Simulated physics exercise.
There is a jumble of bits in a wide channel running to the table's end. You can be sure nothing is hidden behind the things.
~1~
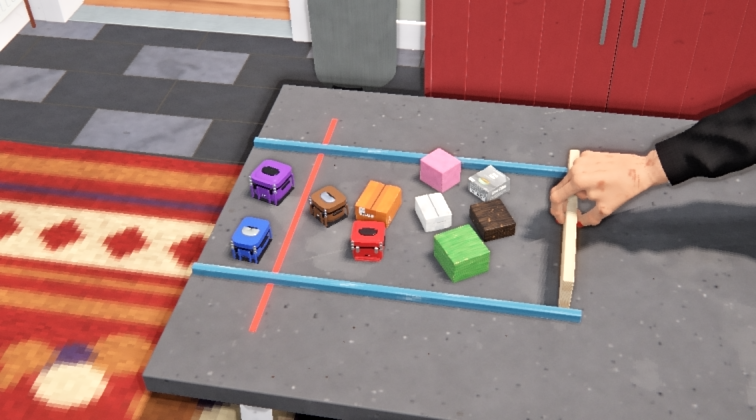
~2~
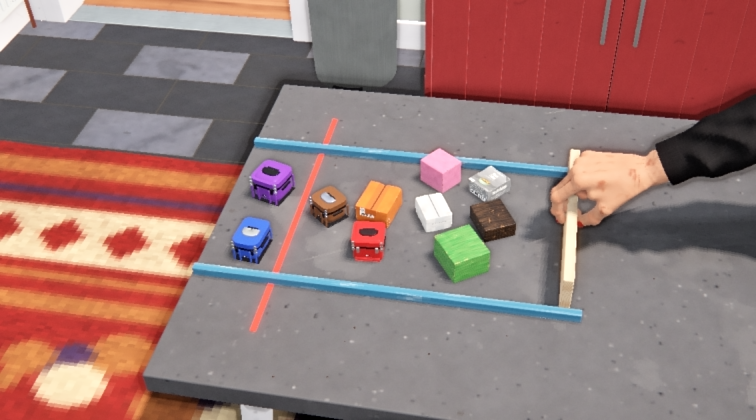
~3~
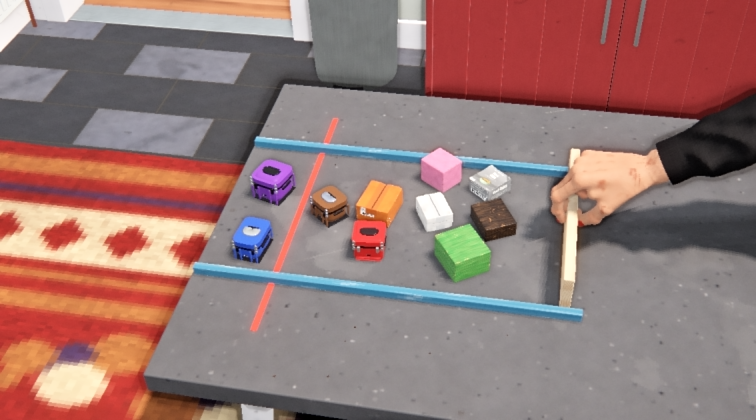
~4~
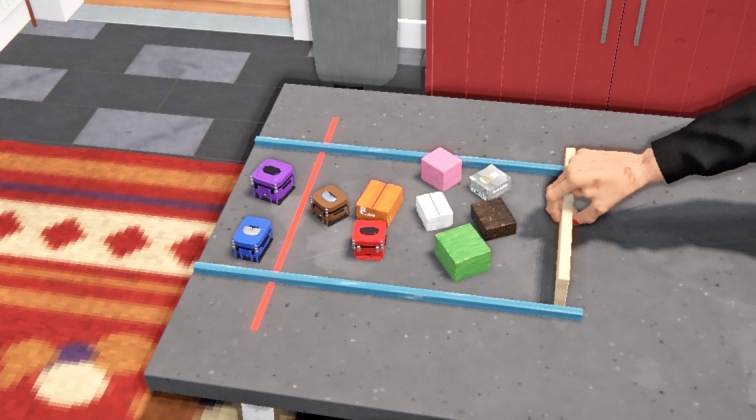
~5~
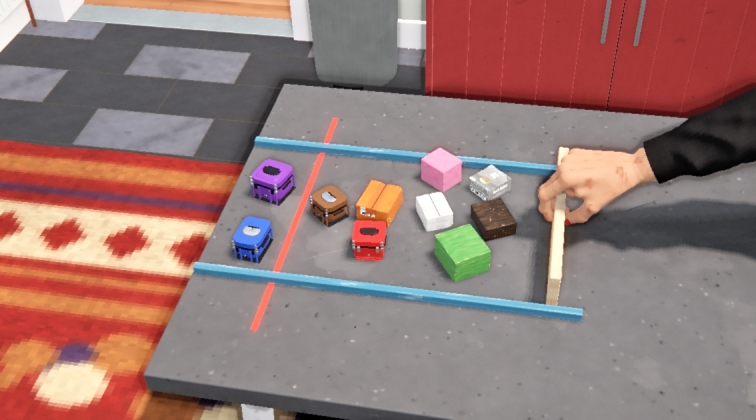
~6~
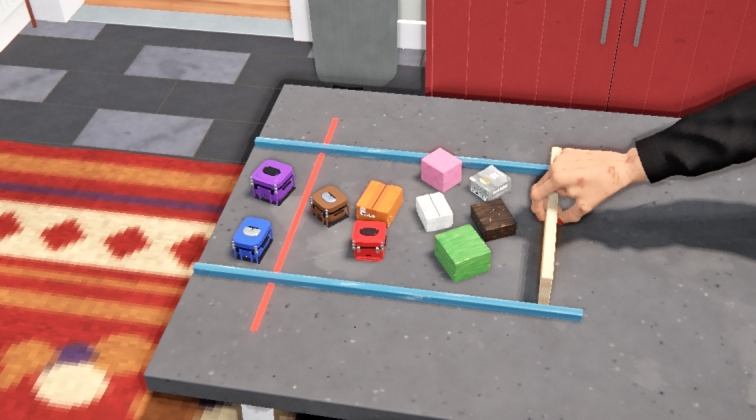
A hand held a wooden board upright between two blue strips on a gray table, then slid it slightly left toward the scattered colorful blocks and little cases, which stayed about where they were.
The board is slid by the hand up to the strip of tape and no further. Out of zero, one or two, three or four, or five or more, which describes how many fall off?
The sweep knocks one or a pair off.
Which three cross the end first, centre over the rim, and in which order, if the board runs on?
First the purple case, then the brown case, then the orange box.
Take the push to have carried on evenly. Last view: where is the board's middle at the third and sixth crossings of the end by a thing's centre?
It sits around (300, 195) and after that around (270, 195).
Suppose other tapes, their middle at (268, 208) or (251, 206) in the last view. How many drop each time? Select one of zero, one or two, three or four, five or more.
First try five or more; second try 5 or more.
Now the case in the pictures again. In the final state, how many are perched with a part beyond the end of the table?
Overhanging ones - 2.
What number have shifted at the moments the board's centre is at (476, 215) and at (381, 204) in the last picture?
Tally: First 5; then 9.
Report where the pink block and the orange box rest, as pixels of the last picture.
Roughly (278, 151) for the first and roughly (234, 183) for the second.
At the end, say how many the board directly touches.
Counting them up gives 3.
Early on, none off yet; purple case at rest near (273, 182); blue case at rest near (253, 240); brown case at rest near (330, 206).
A while later, none off yet; purple case travelled a little near (261, 178); blue case at rest near (253, 240); brown case travelled well along near (266, 204).
Finally, the number that fall off is one or two; lost, brown case and purple case.
